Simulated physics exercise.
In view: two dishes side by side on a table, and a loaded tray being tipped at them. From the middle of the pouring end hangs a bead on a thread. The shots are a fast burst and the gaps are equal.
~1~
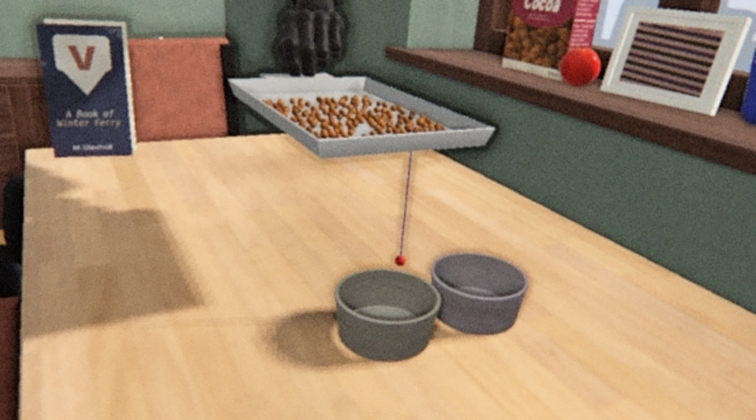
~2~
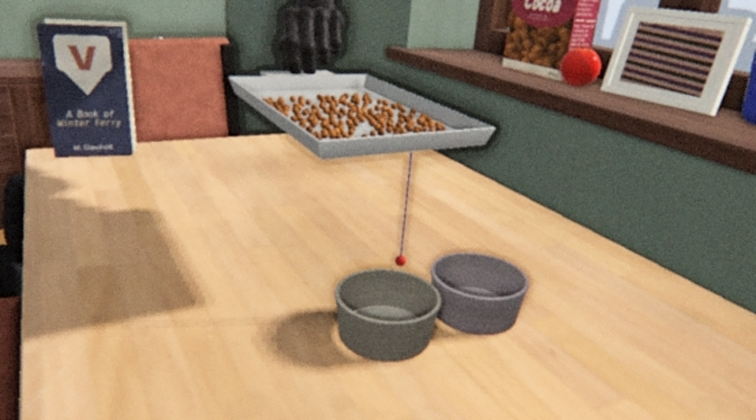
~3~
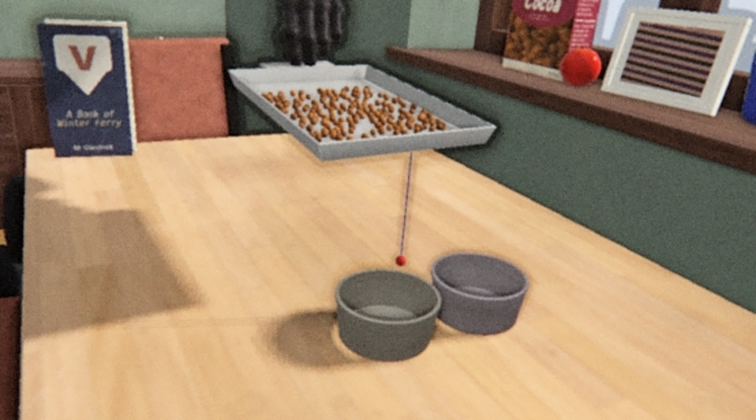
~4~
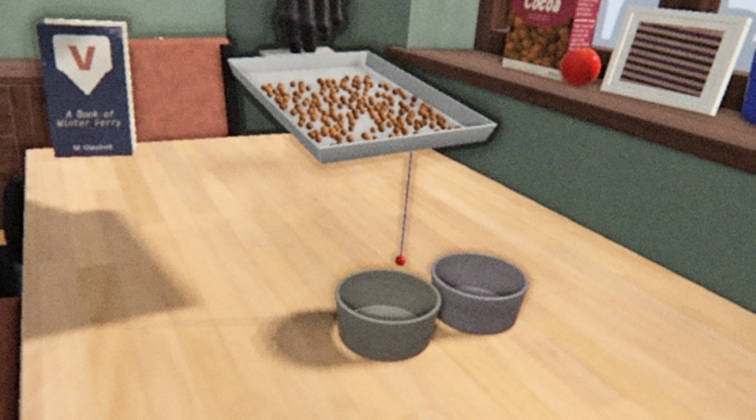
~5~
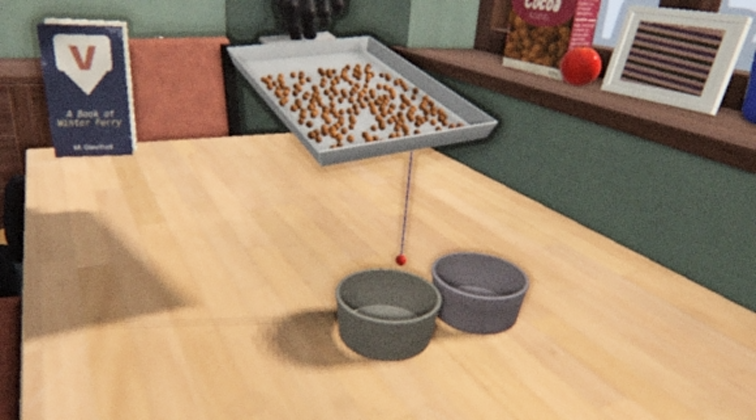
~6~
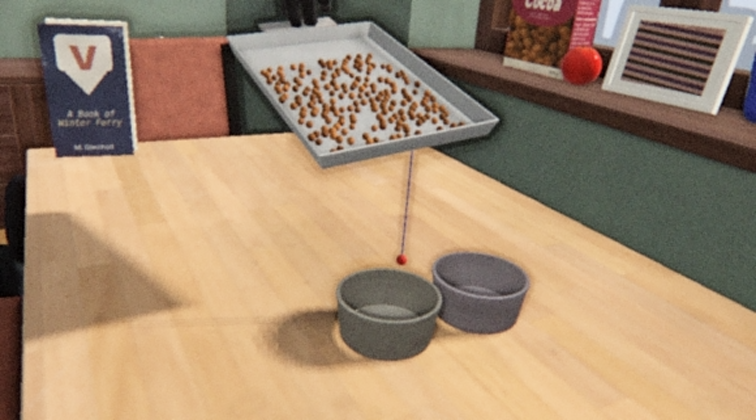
A dark mechanical hand gradually tilts a tray of small brown balls above two dishes.
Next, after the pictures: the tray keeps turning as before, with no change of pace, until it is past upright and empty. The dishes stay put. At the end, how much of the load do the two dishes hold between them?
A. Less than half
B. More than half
A.
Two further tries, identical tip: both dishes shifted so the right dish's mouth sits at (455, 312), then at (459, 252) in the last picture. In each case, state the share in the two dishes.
Approximately 10 percent, followed by approximately 0 percent.
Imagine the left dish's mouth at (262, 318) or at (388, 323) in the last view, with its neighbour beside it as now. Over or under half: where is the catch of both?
Together the dishes get beyond half first, then less than a half.
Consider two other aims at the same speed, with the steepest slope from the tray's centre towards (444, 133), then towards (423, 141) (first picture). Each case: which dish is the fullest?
For the first place it's the right-side dish, for the second the right-side dish.
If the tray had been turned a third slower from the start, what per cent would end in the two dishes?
About 20 per cent.
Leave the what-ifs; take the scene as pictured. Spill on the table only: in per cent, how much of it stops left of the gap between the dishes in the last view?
I'd put it at close to 100 per cent.
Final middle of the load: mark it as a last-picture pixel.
Centre at rest: Close to (327, 352).
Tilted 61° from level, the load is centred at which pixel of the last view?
At about (349, 148).
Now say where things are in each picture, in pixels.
In the first frame, corners of the pouring end near (323, 138) and (487, 127), level; middle of the load near (361, 121), cereal balls; left dish near (413, 337); right dish near (507, 313); bead on its thread near (400, 261).
In the second frame, corners of the pouring end near (323, 139) and (487, 127), level; middle of the load near (362, 120).
In the third frame, corners of the pouring end near (323, 141) and (488, 125), tipped barely, lowest at the left corner; middle of the load near (362, 116).
In the fourth frame, corners of the pouring end near (322, 145) and (488, 123), tipped a little, lowest at the left corner; middle of the load near (362, 111).
In the fifth frame, corners of the pouring end near (323, 148) and (489, 120), tipped a little, lowest at the left corner; middle of the load near (363, 106).
In the sixth frame, corners of the pouring end near (323, 151) and (490, 118), tipped clearly, lowest at the left corner; middle of the load near (364, 102), near half on the move; left dish near (414, 337); right dish near (508, 312).
Shortly afterwards, tray tipped steeply; all but a few on the tray; only a few in the left dish; only a few outside both; only a few in the air.
Next, tray tipped past a quarter turn; only a few on the tray; near a quarter in the left dish; near two thirds outside both; a little in the air.
Some moments later, tray tipped past a quarter turn; near a quarter in the left dish; near two thirds outside both.
In the end, tray tipped past a quarter turn; near a quarter in the left dish; none at all in the right dish; near two thirds outside both.
